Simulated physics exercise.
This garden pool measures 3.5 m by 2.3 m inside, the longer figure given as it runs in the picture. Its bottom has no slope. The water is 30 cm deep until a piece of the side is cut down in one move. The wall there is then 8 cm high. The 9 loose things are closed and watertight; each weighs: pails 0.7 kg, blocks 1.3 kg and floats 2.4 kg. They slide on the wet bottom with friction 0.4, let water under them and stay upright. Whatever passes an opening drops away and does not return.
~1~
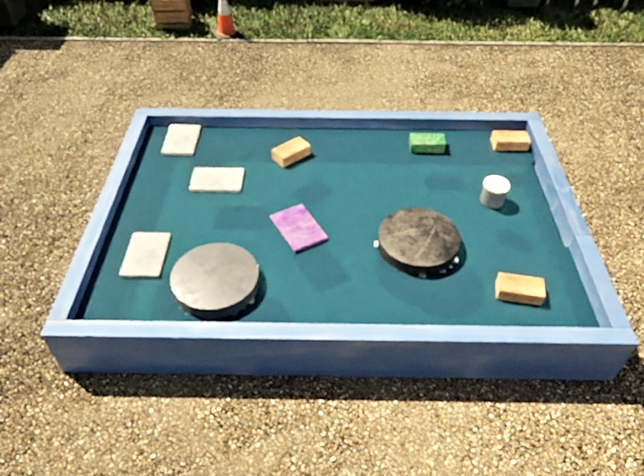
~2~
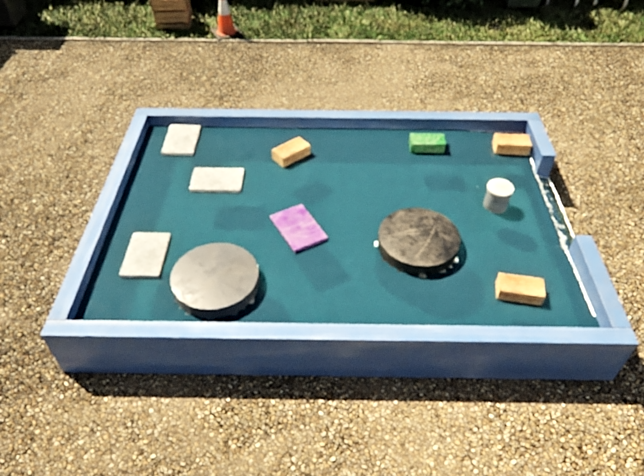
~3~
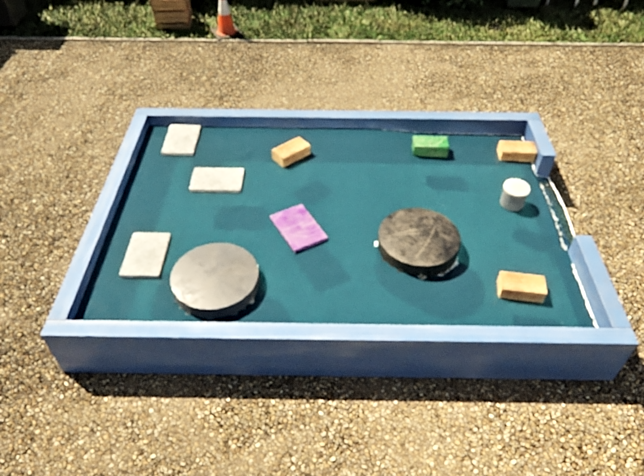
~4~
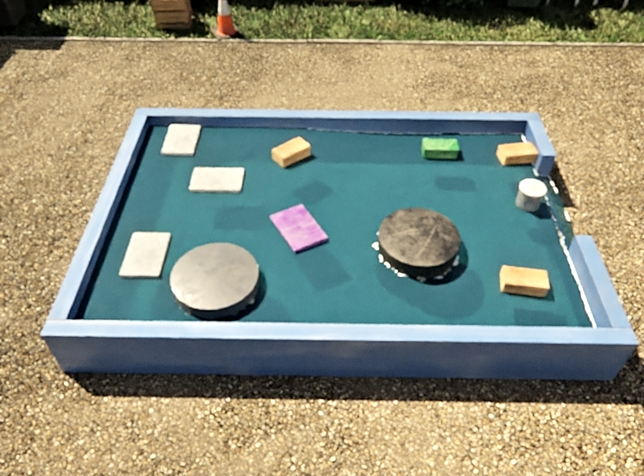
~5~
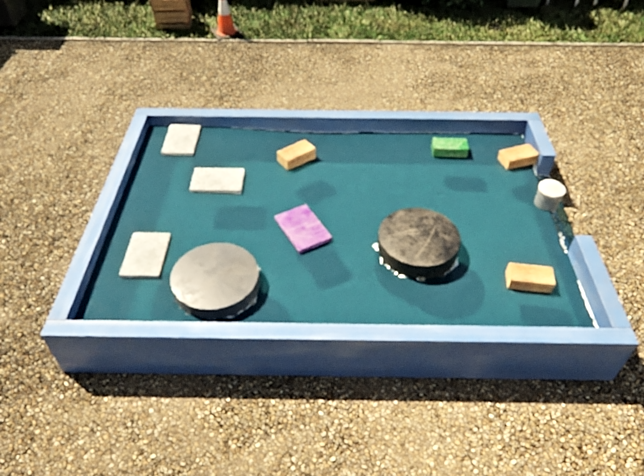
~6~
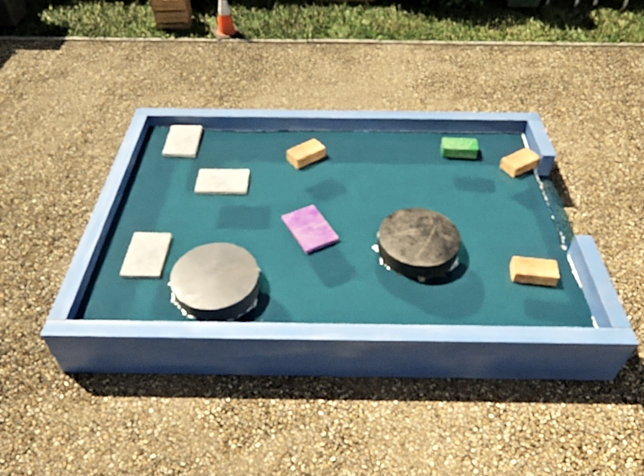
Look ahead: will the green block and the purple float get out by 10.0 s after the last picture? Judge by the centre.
The green block leaves, the purple float is kept in.
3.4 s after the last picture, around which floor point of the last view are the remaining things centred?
Near (268, 212).
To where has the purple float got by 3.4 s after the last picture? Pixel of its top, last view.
At about (345, 230).
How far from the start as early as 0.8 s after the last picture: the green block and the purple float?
About 50 and 20 cm.
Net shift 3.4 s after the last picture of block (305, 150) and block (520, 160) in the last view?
In that order: 60 cm, washed out.
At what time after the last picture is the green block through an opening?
At about 2.5 s.
Then, 0.8 s after the last picture the green block is near (482, 148), 0.5 m from its start, afloat; the purple float is near (327, 228), 0.2 m from its start, afloat; 1 of 9 are out; 8 afloat.
Then, 3.4 s after the last picture the green block has gone out; the purple float is near (345, 230), 0.4 m from its start, afloat; 4 of 9 are out; 5 afloat.
Then, 6.0 s after the last picture the green block has gone out; the purple float is near (364, 228), 0.5 m from its start, afloat; 4 of 9 are out; 5 afloat.
Then, 10.0 s after the last picture the green block has gone out; the purple float is near (381, 213), 0.7 m from its start, afloat; 4 of 9 are out; 5 afloat.
